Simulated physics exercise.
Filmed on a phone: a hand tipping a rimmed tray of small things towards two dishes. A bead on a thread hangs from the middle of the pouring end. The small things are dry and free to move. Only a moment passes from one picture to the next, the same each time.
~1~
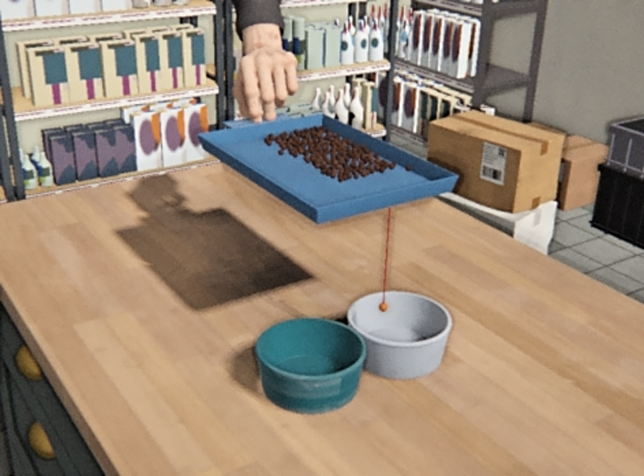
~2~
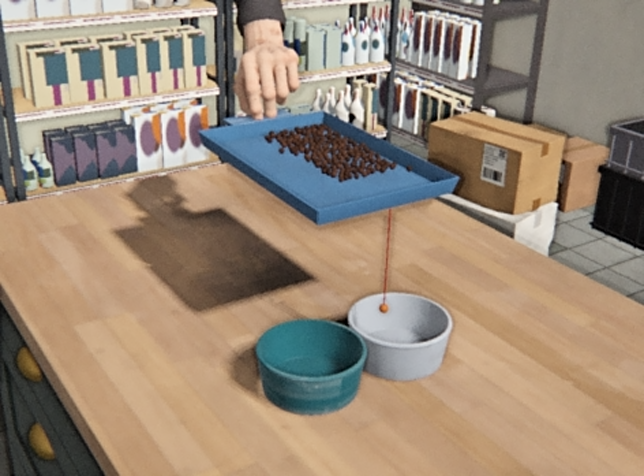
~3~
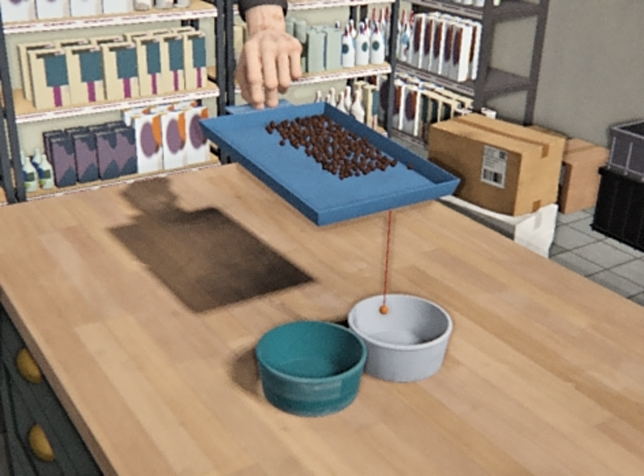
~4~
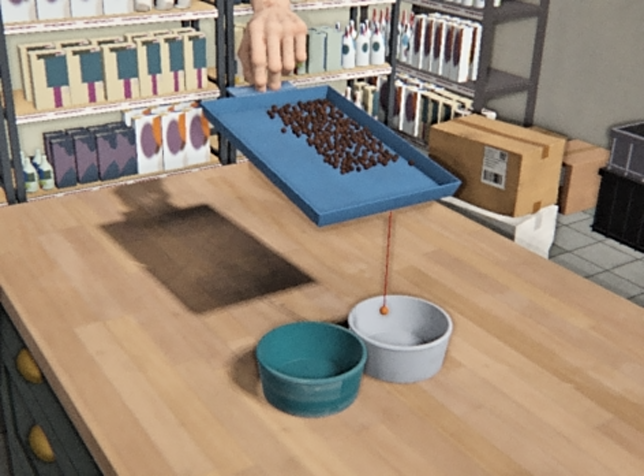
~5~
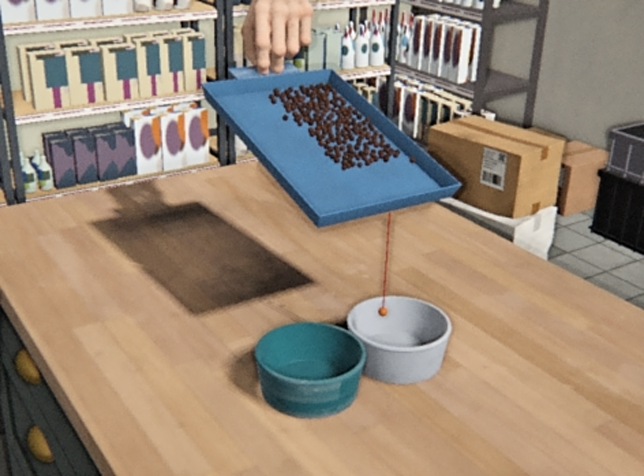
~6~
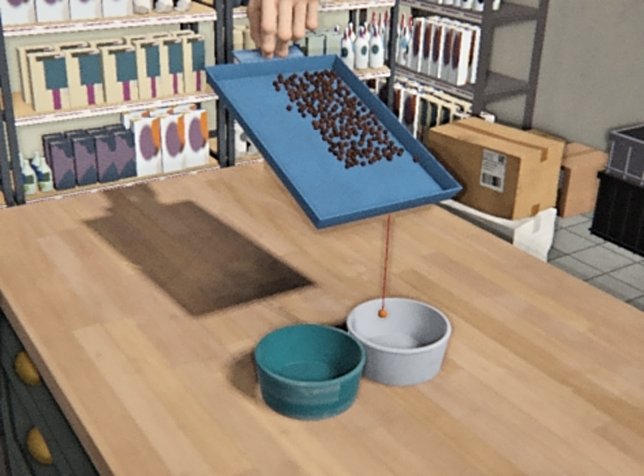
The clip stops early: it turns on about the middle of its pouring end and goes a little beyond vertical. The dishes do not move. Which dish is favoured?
It favours the right dish.
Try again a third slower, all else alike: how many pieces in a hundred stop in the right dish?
Close to 40 per cent.
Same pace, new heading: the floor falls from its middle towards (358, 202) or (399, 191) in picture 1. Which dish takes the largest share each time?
In turn: The left one; right.
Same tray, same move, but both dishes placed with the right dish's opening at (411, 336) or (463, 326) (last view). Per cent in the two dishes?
About 70 and 90 per cent.
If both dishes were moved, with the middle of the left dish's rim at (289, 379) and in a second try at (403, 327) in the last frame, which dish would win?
At the first place the right one, at the second left.
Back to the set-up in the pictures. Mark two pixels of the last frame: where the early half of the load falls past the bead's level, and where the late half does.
The first part at (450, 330); the rest at (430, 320).
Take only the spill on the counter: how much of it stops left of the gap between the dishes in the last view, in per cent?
It comes to 0 per cent or so.
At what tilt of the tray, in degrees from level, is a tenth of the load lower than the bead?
Roughly 75°.
Just after the last frame, tray tipped steeply; roughly two thirds on the tray; just a few outside both; roughly a third in the air.
A moment on, tray tipped past a quarter turn; about a tenth on the tray; just a few in the left dish; about a tenth in the right dish; roughly a third outside both; roughly a third in the air.
Further on, tray tipped past a quarter turn; about a tenth in the left dish; roughly a third in the right dish; roughly two thirds outside both.
When it is over, tray tipped past a quarter turn; about a tenth in the left dish; roughly a third in the right dish; roughly two thirds outside both.
